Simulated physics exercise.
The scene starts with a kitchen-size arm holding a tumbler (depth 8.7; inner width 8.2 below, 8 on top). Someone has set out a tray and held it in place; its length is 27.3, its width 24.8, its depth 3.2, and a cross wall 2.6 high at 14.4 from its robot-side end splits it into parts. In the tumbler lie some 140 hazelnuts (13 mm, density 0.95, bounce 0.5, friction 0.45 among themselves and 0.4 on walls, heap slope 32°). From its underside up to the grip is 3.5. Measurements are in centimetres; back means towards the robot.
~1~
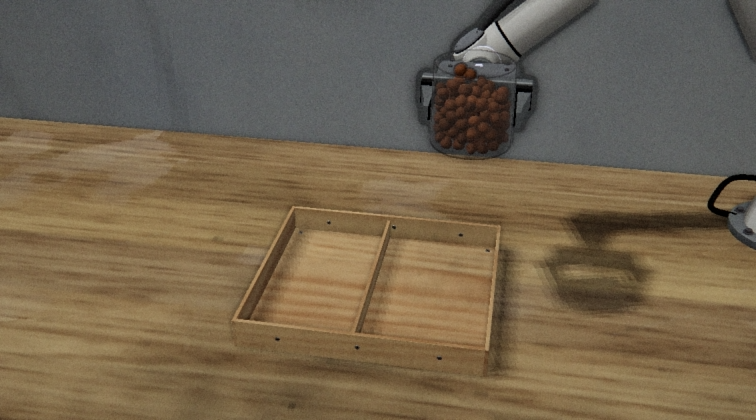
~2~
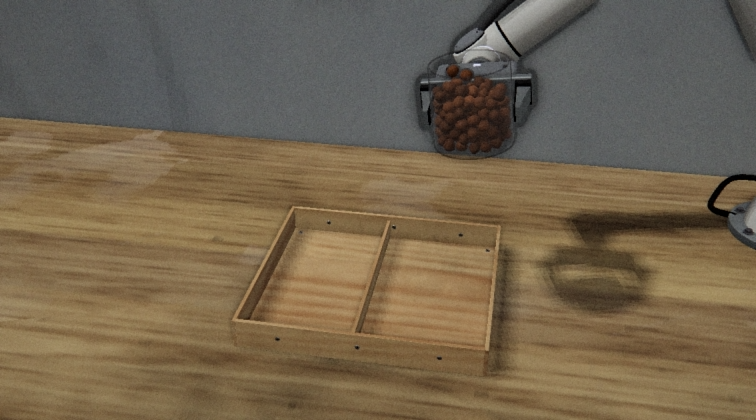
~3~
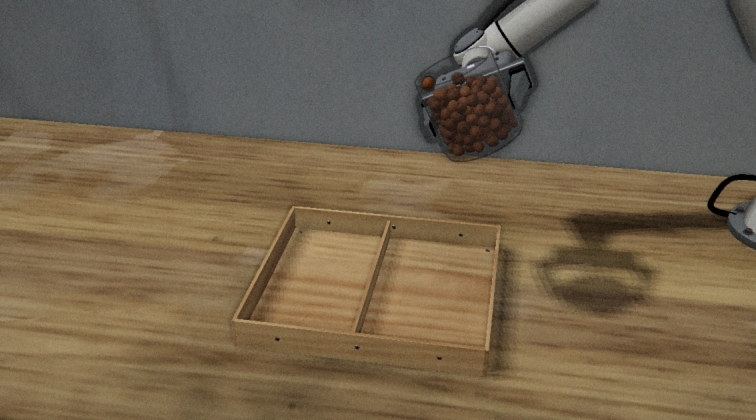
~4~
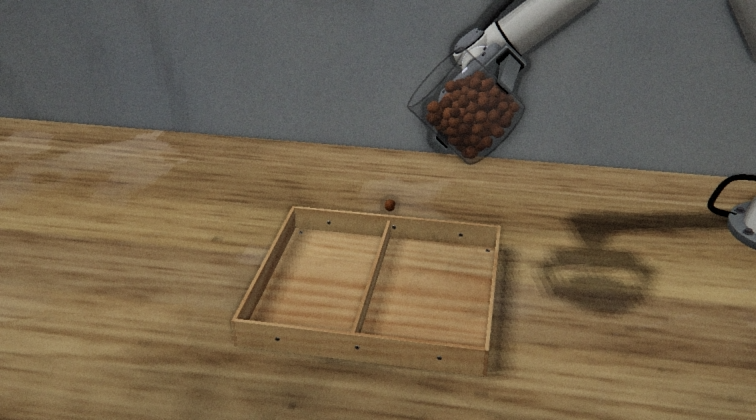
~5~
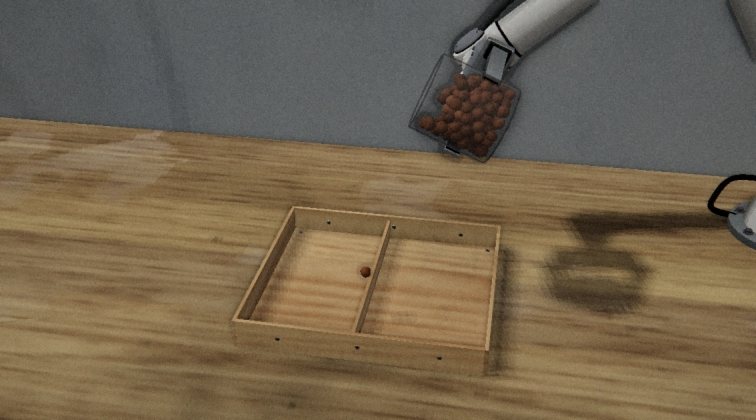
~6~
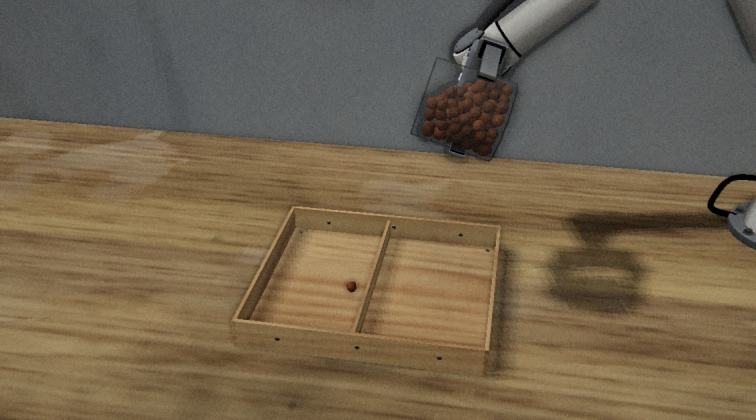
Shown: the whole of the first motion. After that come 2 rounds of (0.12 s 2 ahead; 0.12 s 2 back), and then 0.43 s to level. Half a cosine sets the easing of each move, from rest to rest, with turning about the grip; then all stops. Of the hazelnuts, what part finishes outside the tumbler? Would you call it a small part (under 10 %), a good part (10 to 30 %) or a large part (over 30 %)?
I'd call it a good part.
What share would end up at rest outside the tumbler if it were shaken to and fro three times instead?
It would come to about 20 %.
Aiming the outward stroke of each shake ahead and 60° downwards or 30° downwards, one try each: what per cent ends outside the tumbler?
Near 5 and 10 percent respectively.
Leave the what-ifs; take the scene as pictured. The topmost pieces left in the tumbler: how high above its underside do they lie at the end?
Around 7.0 centimetres above the underside.
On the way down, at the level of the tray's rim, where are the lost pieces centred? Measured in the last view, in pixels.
Near (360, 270).
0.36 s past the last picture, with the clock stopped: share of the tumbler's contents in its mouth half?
Close to 40 in a hundred.
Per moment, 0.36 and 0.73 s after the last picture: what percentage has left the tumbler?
Readings in order: 10, 15.
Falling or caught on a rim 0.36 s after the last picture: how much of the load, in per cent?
Estimated fraction: Near 3 %.
Then, 0.36 s later, tilted 74° forward, highest piece 26 above the table; 128 in the tumbler, 6 in the far-side part, 1 in the robot-side part, 4 in flight or on a rim.
Then, 0.73 s later, tilted 28° forward, highest piece 28 above the table; 117 in the tumbler, 11 in the far-side part, 10 in the robot-side part, 1 in flight or on a rim.
Then, 1.11 s later, level, highest piece 28 above the table; 117 in the tumbler, 12 in the far-side part, 10 in the robot-side part.
Then, 2.16 s later, level, highest piece 28 above the table; 117 in the tumbler, 12 in the far-side part, 10 in the robot-side part.
At rest, 117 in the tumbler, 12 in the far-side part, 10 in the robot-side part. That is 16 % outside the tumbler.
